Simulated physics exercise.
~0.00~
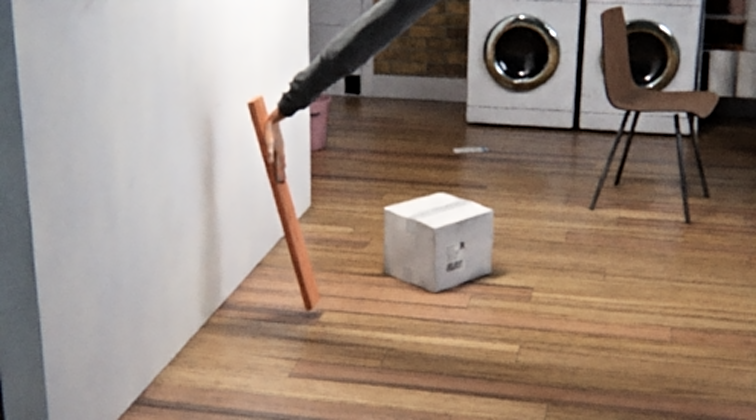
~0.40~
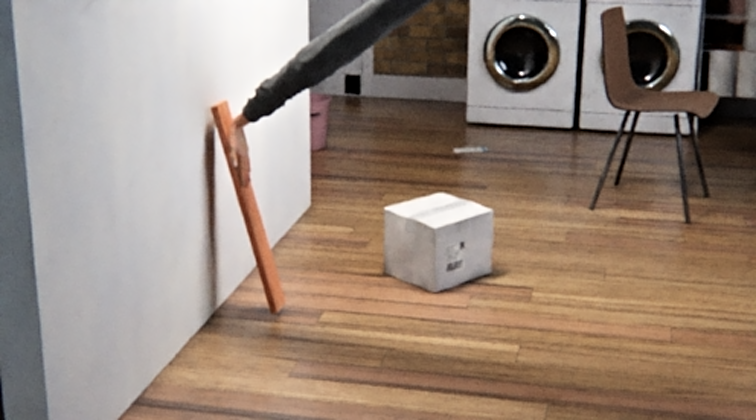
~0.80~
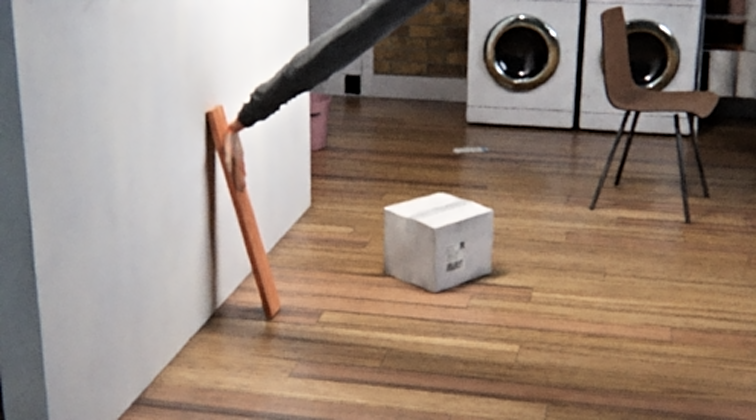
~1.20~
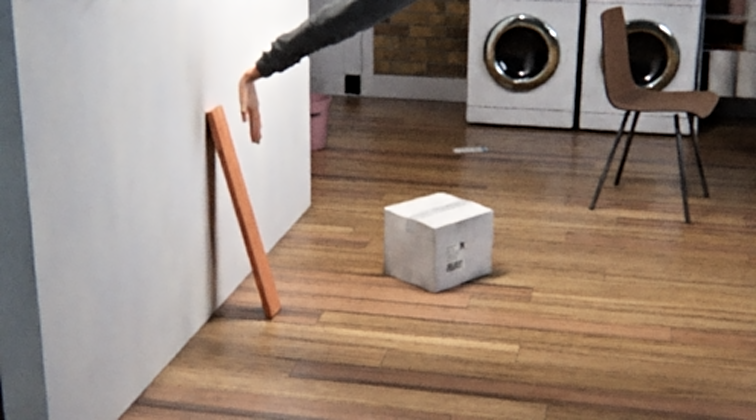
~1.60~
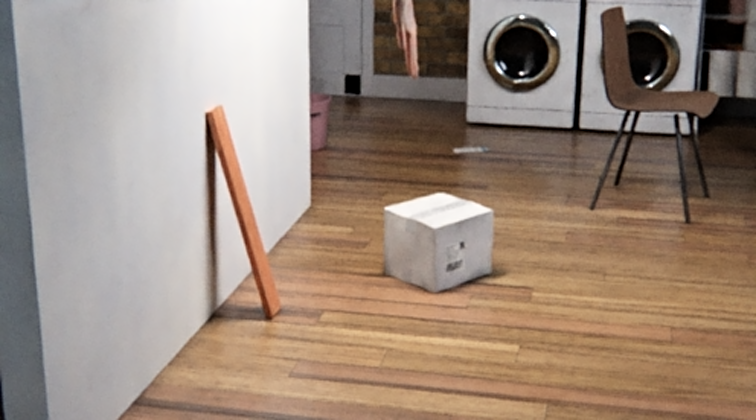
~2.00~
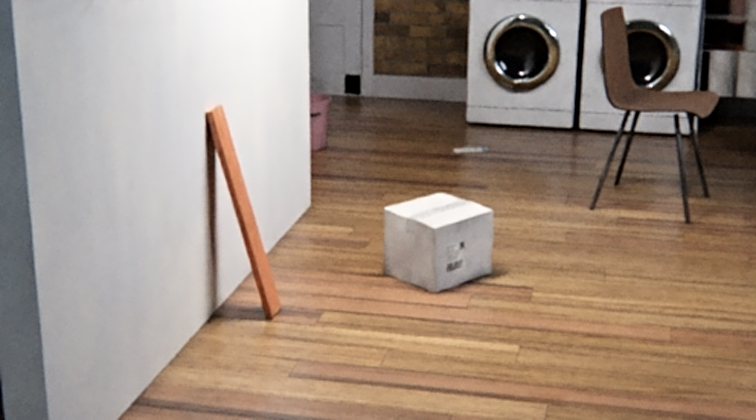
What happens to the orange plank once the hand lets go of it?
It stays leaning against the wall, with its foot in the same place on the floor.
